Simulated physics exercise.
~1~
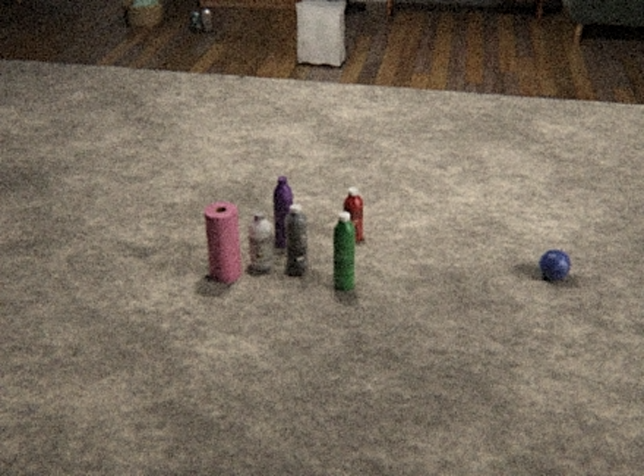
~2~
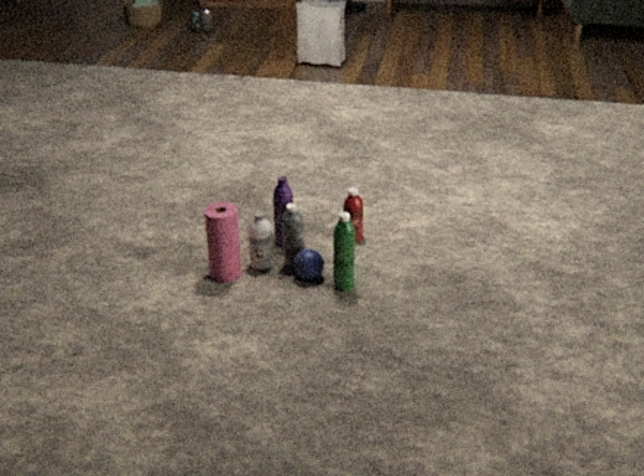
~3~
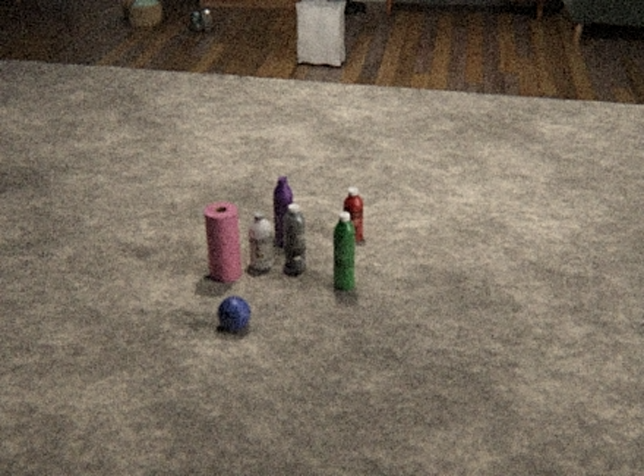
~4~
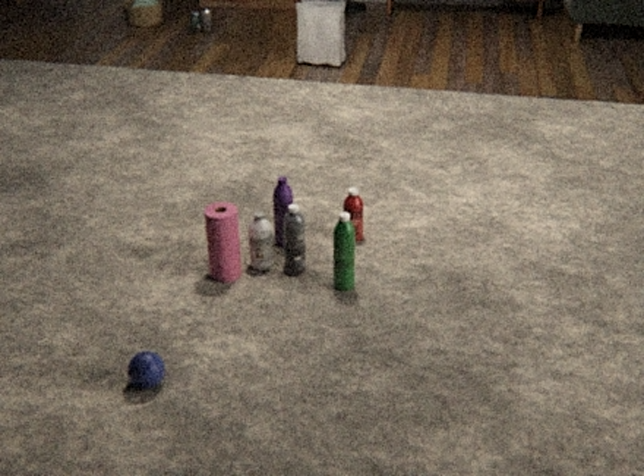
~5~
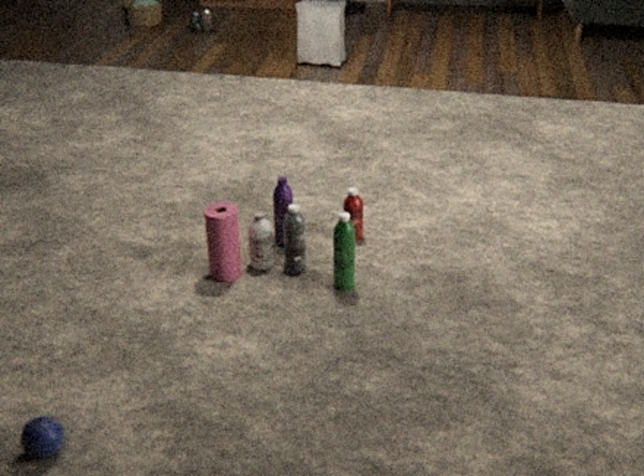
At the start, a pink roll and five bottles, white, purple, grey, green and red, stand grouped on a mottled grey floor, with a blue ball well off to their right. The ball travels left across the floor and reaches the front of the group, close to the grey bottle and just left of the green one. It then heads left and nearer to the viewer, passing in front of the pink roll. It keeps rolling away from the group toward the lower left. At the end, the ball is near the lower left corner, and the roll and all five bottles are still upright.
